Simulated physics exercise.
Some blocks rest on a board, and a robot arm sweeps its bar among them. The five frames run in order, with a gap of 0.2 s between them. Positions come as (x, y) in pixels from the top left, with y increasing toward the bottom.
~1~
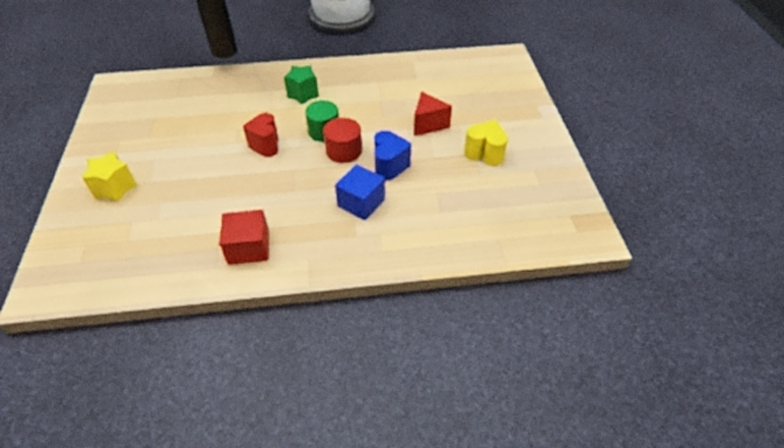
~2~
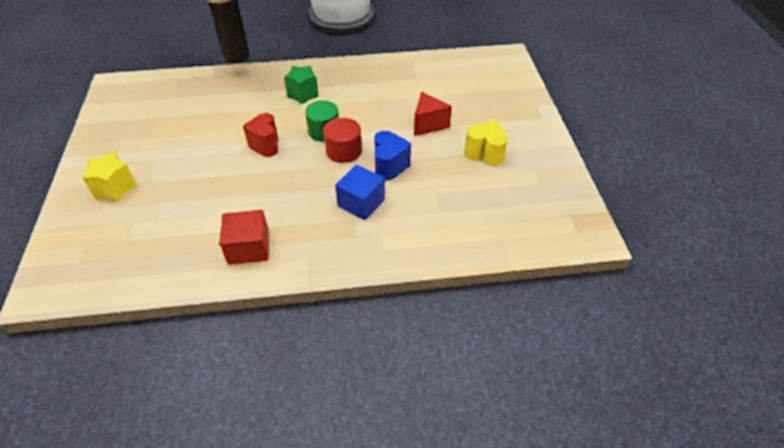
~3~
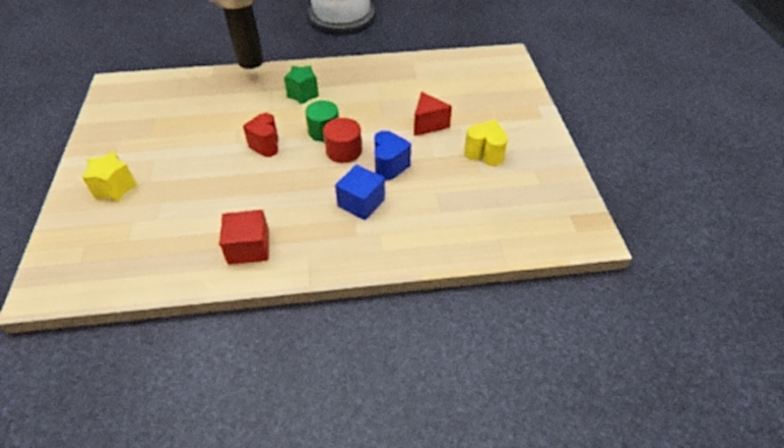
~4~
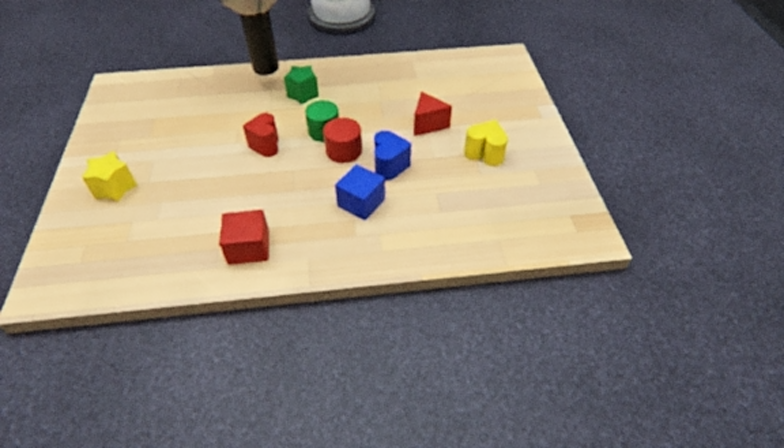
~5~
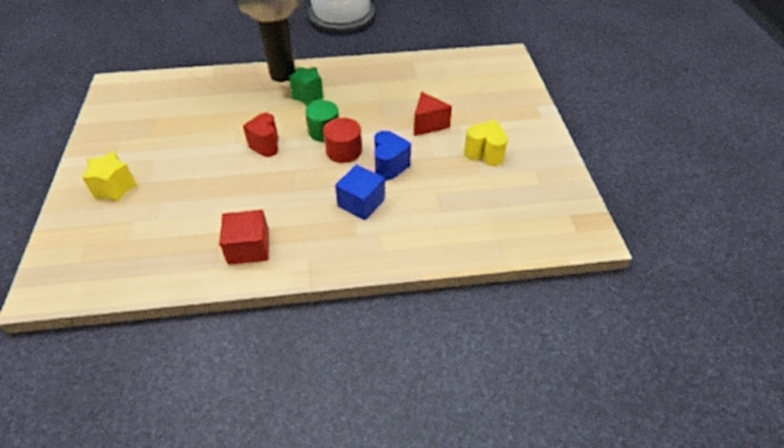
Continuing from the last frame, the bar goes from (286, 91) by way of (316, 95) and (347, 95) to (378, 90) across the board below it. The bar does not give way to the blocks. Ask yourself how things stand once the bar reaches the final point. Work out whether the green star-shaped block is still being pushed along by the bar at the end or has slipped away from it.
Beside or behind, I predict.
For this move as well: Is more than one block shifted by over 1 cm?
Going by the path, no.
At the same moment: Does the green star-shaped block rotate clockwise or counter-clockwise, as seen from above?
Viewed from above, clockwise.
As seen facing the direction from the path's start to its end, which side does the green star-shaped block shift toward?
Facing the way the path runs, start to end, you'll find the green star-shaped block has shifted right.
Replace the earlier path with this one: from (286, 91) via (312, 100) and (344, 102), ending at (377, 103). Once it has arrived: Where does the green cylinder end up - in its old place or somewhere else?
Not moved.
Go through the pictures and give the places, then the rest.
Lower end of the bar at (225, 52), tops of blocks, green star-shaped block at (300, 73), green cylinder at (322, 110), in the first frame.
Bar at (237, 57), blocks as before, in the second frame.
Bar at (251, 62), blocks as before, in the third frame.
Bar at (266, 68), blocks as before, in the fourth frame.
Bar at (283, 75), green star-shaped block at (305, 74), green cylinder at (322, 110), in the fifth frame.
What follows on the original path. One third of the way, bar at (314, 80); green star-shaped block at (337, 79).
Two thirds of the way, bar at (347, 79); green star-shaped block at (366, 83), turned 20° clockwise.
At the end, bar at (378, 74); green star-shaped block at (381, 84), turned 60° clockwise; green cylinder not moved.
